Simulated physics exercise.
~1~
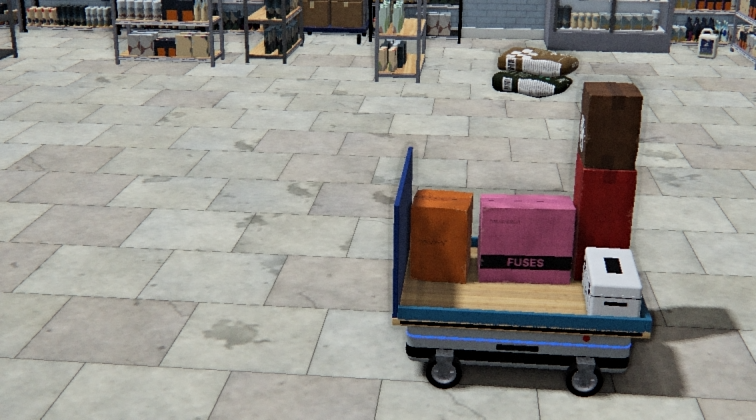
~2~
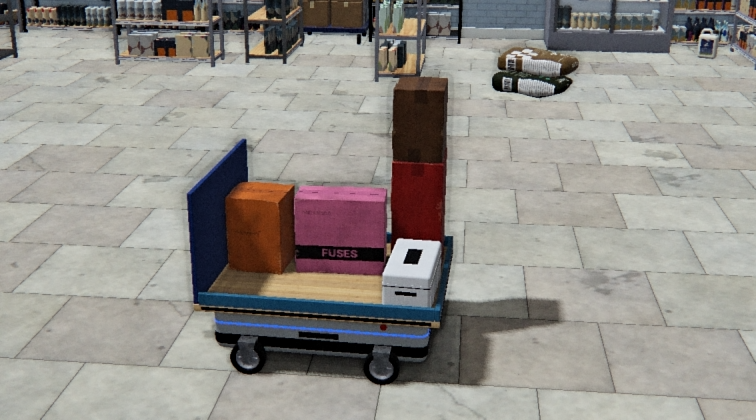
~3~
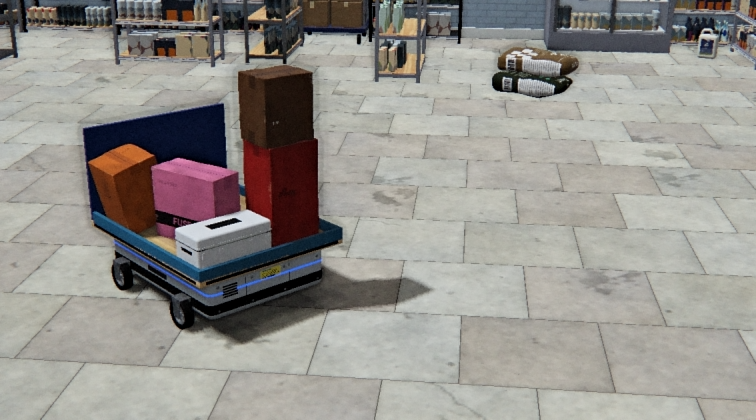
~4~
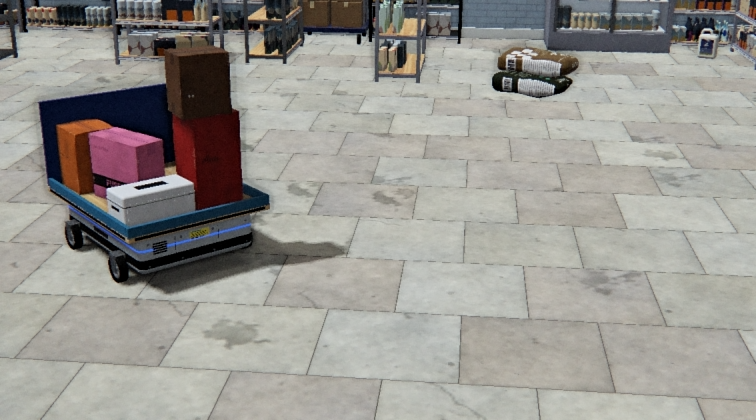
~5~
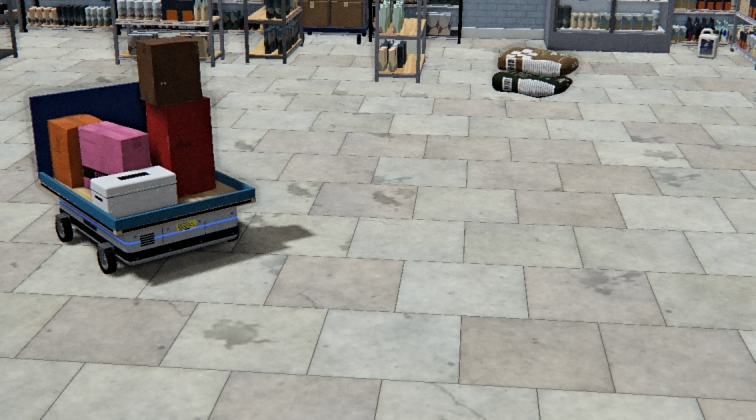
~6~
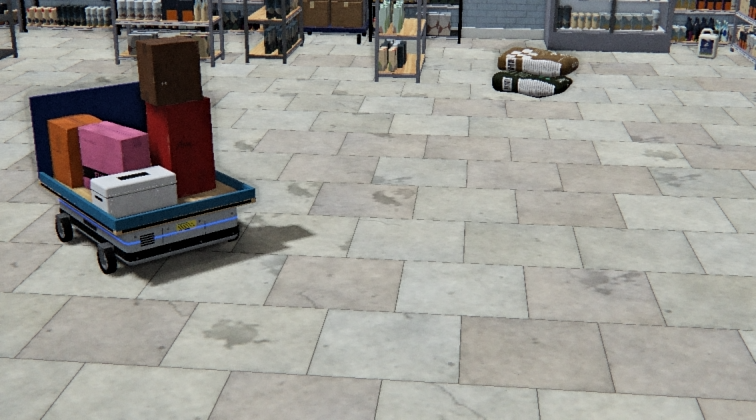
Delivery robot cart carrying boxes and a white toolbox rolling left across a tiled floor, turning away and stopping, everything still aboard.
